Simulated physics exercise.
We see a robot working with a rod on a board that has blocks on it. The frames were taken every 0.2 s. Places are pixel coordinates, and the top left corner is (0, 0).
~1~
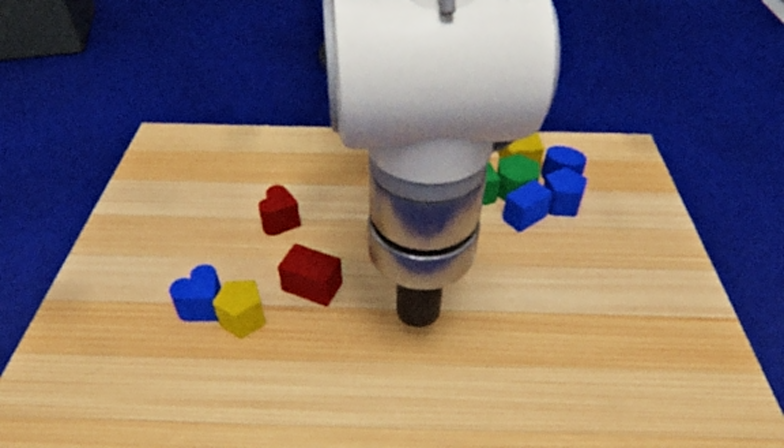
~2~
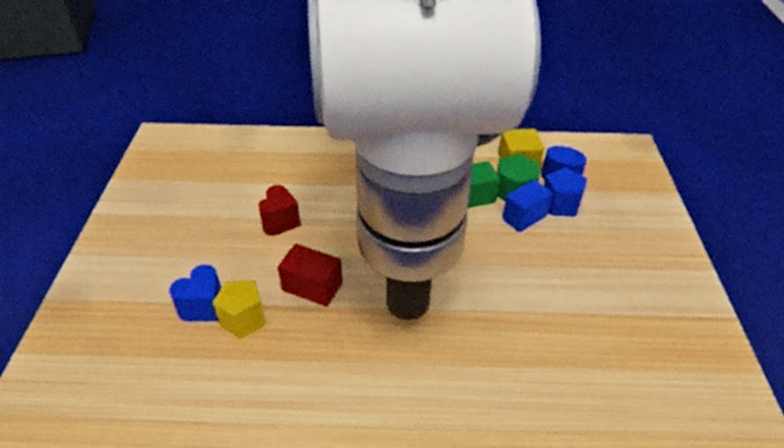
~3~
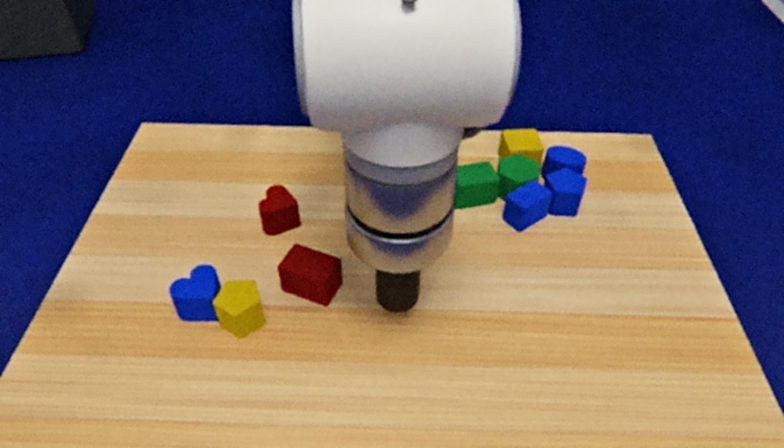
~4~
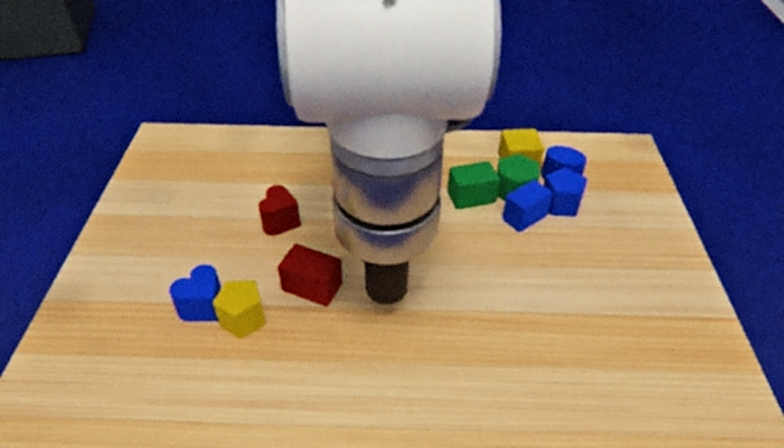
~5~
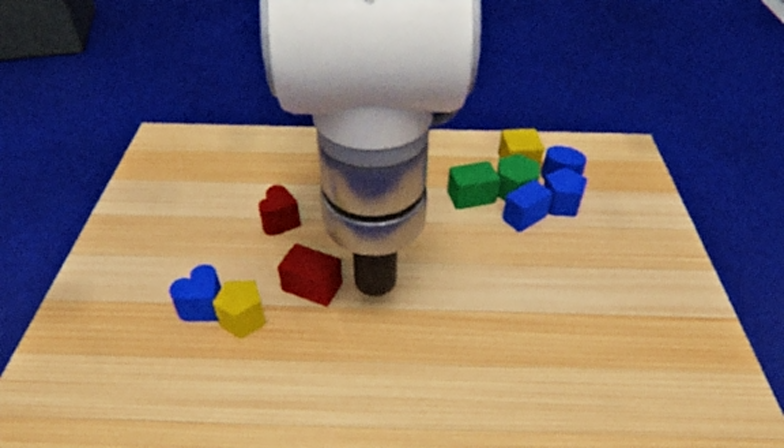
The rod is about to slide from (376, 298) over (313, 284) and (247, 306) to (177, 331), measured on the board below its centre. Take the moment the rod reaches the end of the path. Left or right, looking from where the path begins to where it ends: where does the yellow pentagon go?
It slides leftward.
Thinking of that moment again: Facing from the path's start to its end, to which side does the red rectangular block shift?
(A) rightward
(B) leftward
A: Rightward.
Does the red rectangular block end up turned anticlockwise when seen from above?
No, that is not how it ends up.
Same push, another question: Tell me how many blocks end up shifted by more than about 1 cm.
It moves three or more blocks.
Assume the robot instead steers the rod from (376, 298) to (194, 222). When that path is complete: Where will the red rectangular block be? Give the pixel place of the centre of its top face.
Just about (218, 252).
The first path, step by step. One third of the way, rod (310, 267); red rectangular block (260, 262), turned 20° anticlockwise.
Two thirds of the way, rod (241, 289); blue heart (173, 285), turned 45° anticlockwise; yellow pentagon (212, 312), turned 35° anticlockwise; red rectangular block (203, 262), turned 15° clockwise.
At the end, rod (170, 314); blue heart (135, 286); yellow pentagon (170, 343), turned 100° anticlockwise; red heart unmoved; red rectangular block (191, 261), turned 35° clockwise.
